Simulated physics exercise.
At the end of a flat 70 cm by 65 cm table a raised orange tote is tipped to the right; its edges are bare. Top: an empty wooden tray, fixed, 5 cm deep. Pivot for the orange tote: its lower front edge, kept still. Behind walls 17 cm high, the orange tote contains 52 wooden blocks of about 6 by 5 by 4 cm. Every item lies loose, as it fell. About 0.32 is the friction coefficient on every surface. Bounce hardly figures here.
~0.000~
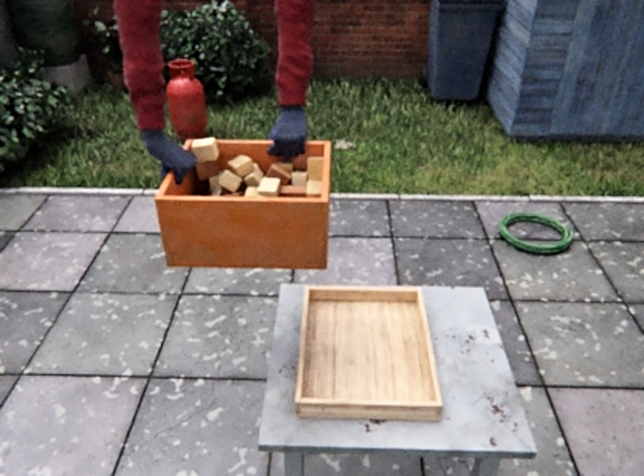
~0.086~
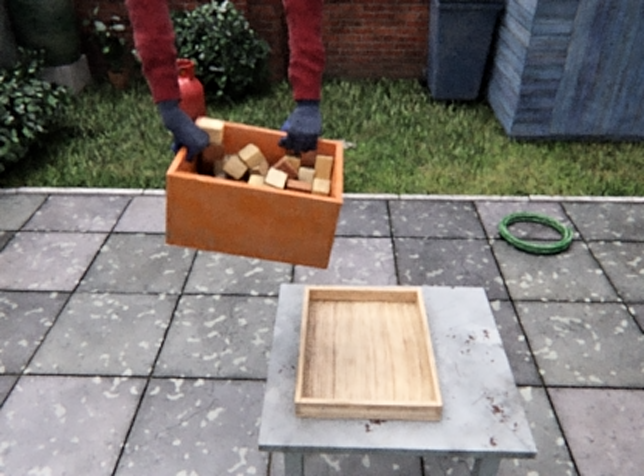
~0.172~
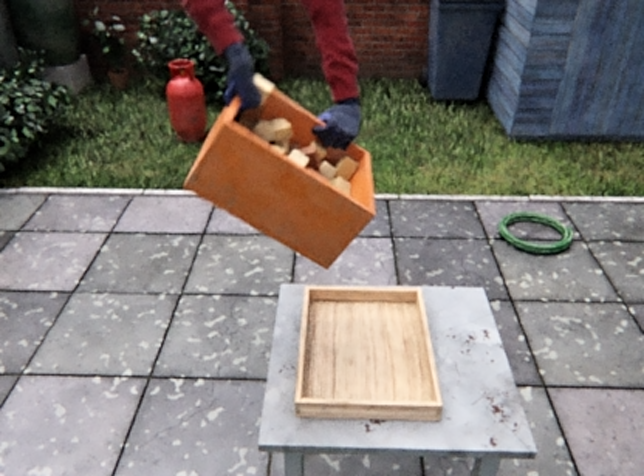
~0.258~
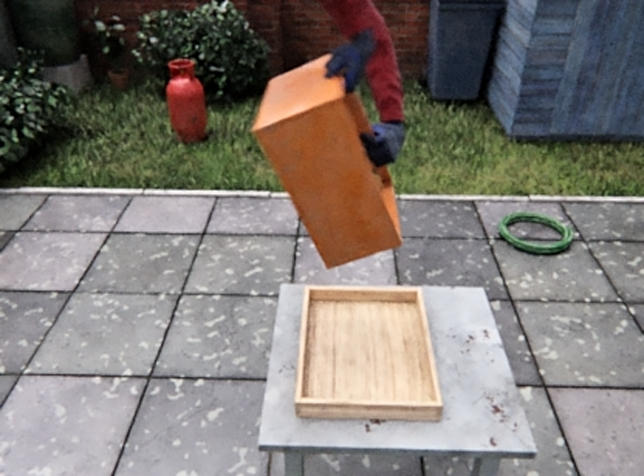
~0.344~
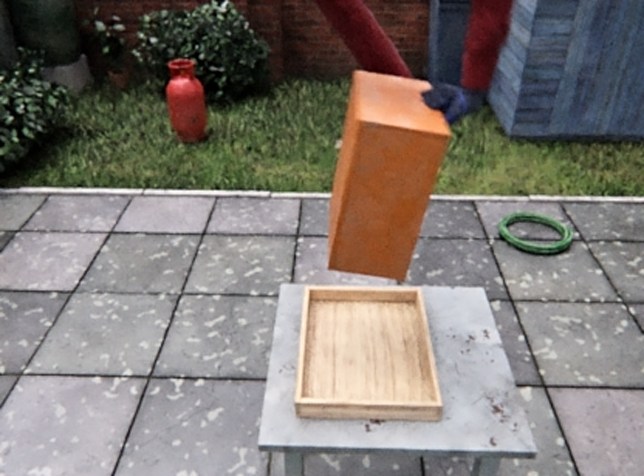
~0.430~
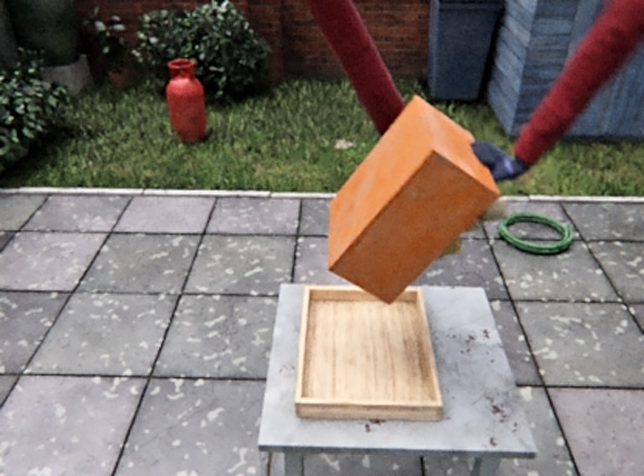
We see gloved hands in red sleeves holding an orange box of wooden blocks above a patio, then steadily tilting it rightward until it is past upright and partly upside down over an empty wooden tray on a grey table.
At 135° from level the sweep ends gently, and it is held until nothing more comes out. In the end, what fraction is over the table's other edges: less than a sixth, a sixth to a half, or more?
The count stays under one sixth of the whole.
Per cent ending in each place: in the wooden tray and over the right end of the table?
Shares, in order: About 10 percent and 65 percent.
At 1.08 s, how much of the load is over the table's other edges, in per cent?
I'd put it near 0 in a hundred by then.
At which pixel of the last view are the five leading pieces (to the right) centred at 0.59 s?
Centre: About (585, 332) px.
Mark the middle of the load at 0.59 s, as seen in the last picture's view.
You'd find the load's middle at roughly (502, 317).
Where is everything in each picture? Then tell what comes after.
In the first picture (each is followed by its nearest rim corner in this view), orange tote, (321, 200); wooden tray, (437, 404); 0° from level; none out.
Orange tote, (336, 200); 10° from level, in the second picture.
Orange tote, (370, 210); 35° from level, in the third picture.
Orange tote, (401, 239); 67° from level, in the fourth picture.
Orange tote, (406, 275); 99° from level; 1 out, in the fifth picture.
Orange tote, (393, 300); wooden tray, (437, 404); 124° from level; 6 out, in the sixth picture.
After 0.59 s, tilt 135°; 2 still in the orange tote, 2 in the wooden tray, 23 on the table top outside the tray and 25 in the air.
After 0.79 s, tilt 135°; 6 in the wooden tray, 17 on the table top outside the tray, 27 over the right end of the table and 2 in the air.
After 1.08 s, tilt 135°; 5 in the wooden tray, 13 on the table top outside the tray and 34 over the right end of the table.
When it is over (at 1.44 s), 5 in the wooden tray, 12 on the table top outside the tray and 35 over the right end of the table. Asked share, 0 of 52, 0 per cent.
